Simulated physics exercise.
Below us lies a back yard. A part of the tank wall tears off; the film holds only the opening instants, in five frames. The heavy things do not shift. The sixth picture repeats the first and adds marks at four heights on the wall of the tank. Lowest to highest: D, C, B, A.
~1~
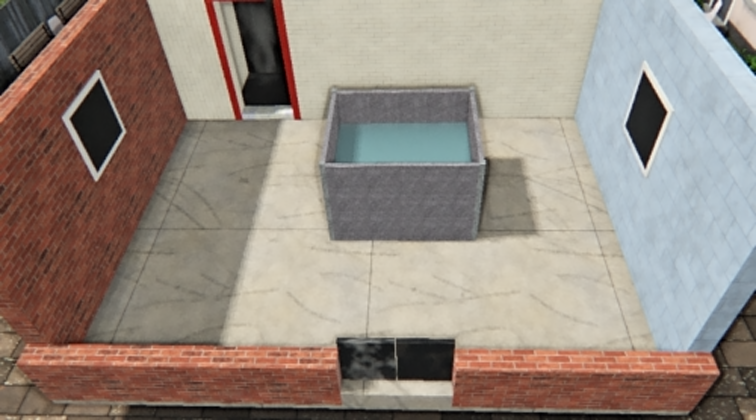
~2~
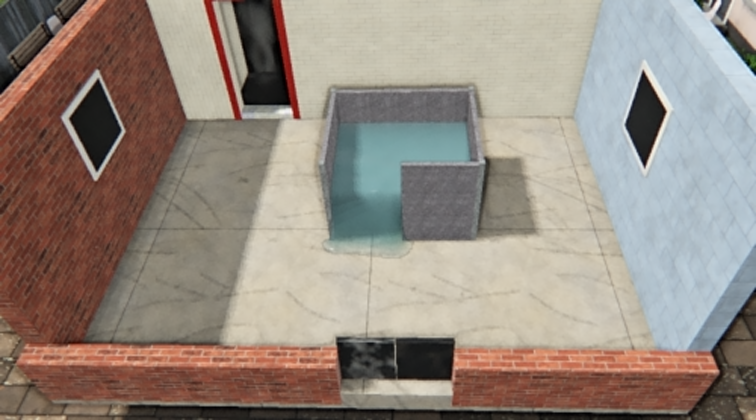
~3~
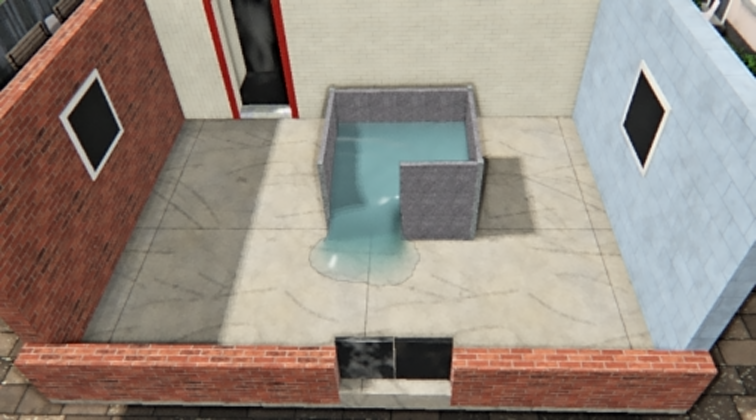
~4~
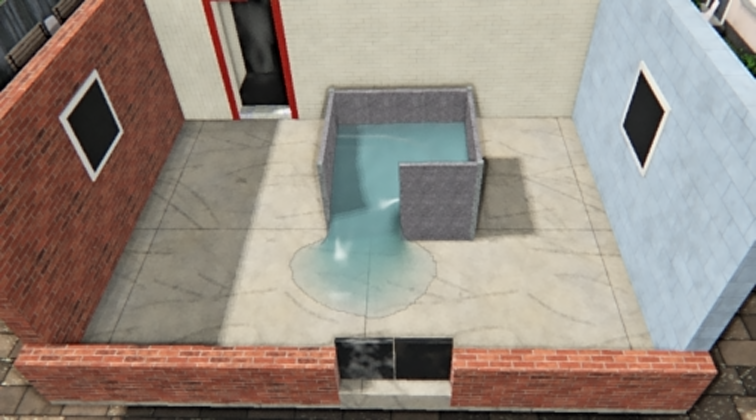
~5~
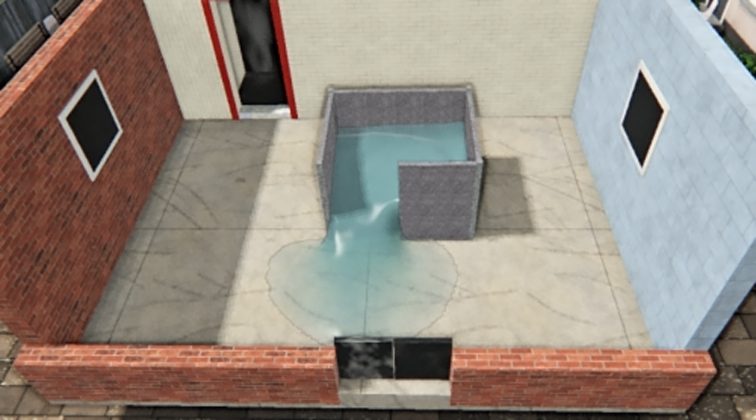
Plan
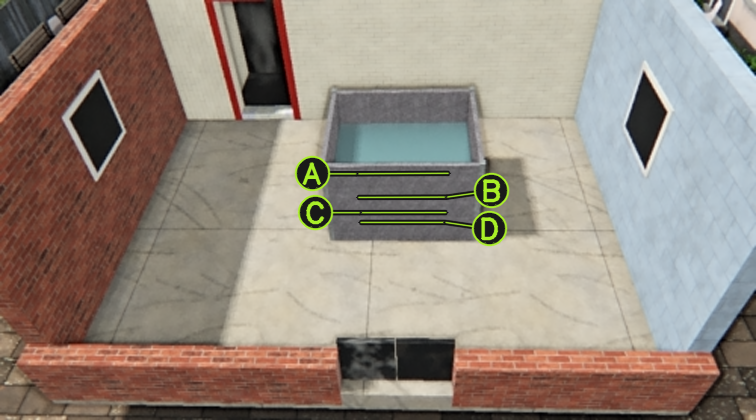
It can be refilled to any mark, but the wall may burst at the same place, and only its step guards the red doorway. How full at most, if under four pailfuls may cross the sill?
B is the one.
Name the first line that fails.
The answer is A.
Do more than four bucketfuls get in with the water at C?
No, that is safe.
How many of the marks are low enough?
Three of the four.
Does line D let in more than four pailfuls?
No, that is safe.
On the marked copy, A at (402, 173); B at (402, 197); C at (402, 212); D at (402, 222); from the bottom up D, C, B, A.
If A is chosen, about 12 bucketfuls get in.
If B is chosen, a bucket or two gets in.
If C is chosen, nothing gets over.
If D is chosen, nothing gets over.
